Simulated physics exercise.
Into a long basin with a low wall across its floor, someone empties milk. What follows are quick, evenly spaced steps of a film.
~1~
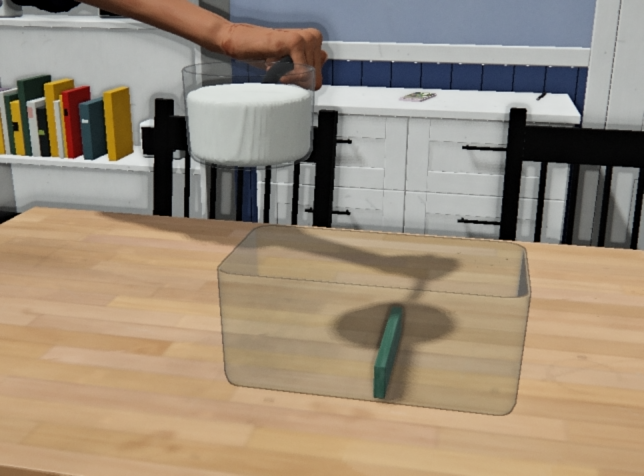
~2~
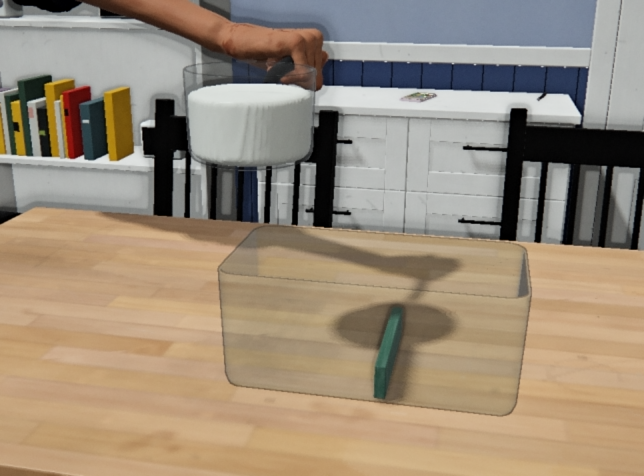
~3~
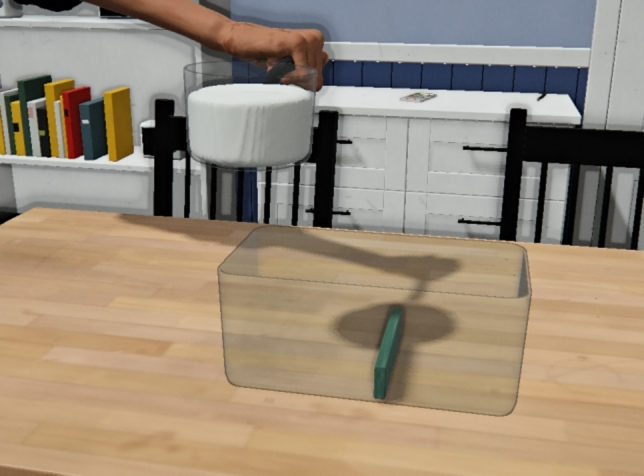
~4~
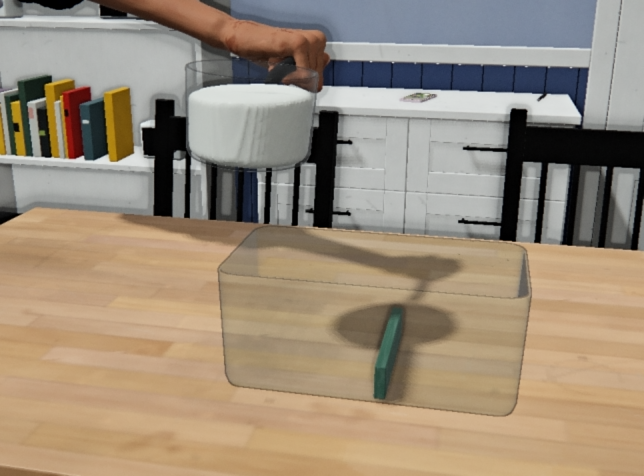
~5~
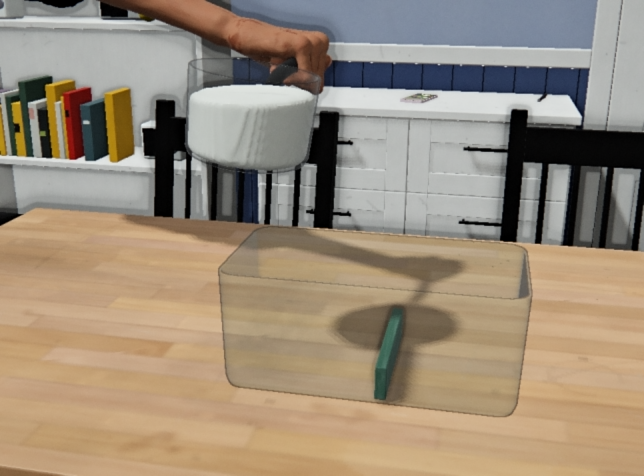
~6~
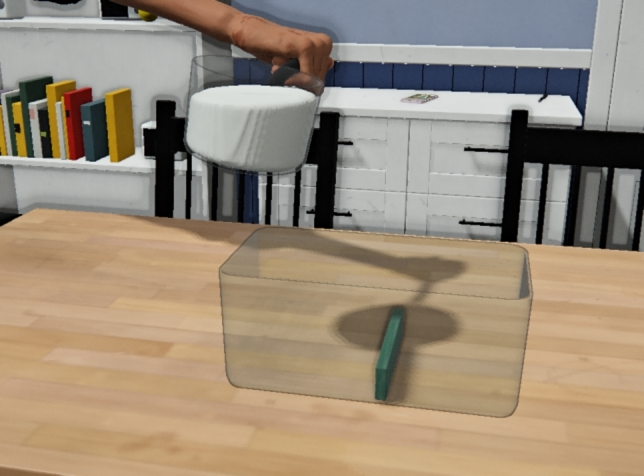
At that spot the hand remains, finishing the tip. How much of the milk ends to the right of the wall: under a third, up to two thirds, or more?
The portion right of the wall will reach one third yet stay within two thirds.
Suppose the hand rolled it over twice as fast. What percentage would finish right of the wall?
I'd say close to 35 %.
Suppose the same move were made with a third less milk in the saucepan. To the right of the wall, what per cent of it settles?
Close to 15 per cent, more or less.
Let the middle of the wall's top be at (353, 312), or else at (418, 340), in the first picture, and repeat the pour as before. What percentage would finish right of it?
It would come to roughly 85 per cent the first time and roughly 10 per cent the second.
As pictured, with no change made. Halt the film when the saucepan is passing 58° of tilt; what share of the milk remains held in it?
Around 80 in a hundred has not poured out yet.
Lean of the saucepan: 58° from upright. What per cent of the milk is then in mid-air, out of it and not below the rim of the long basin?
Roughly 15 percent.
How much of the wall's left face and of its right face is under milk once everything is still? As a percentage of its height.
Once still, it is 50 % on the left and 50 % on the right.
A moment on, the saucepan is tipped part way and 79 per cent is still to pour, 4 is left of the wall and 0 right of it.
Next, the saucepan is tipped on its side and 24 per cent is still to pour, 19 is left of the wall and 41 right of it.
Then the saucepan is tipped on its side and 3 per cent is still to pour, 47 is left of the wall and 46 right of it.
Later the saucepan is tipped on its side and 0 per cent is still to pour, 52 is left of the wall and 47 right of it.
Finally, 52 per cent lies left of the wall, 47 right of it and 1 outside.
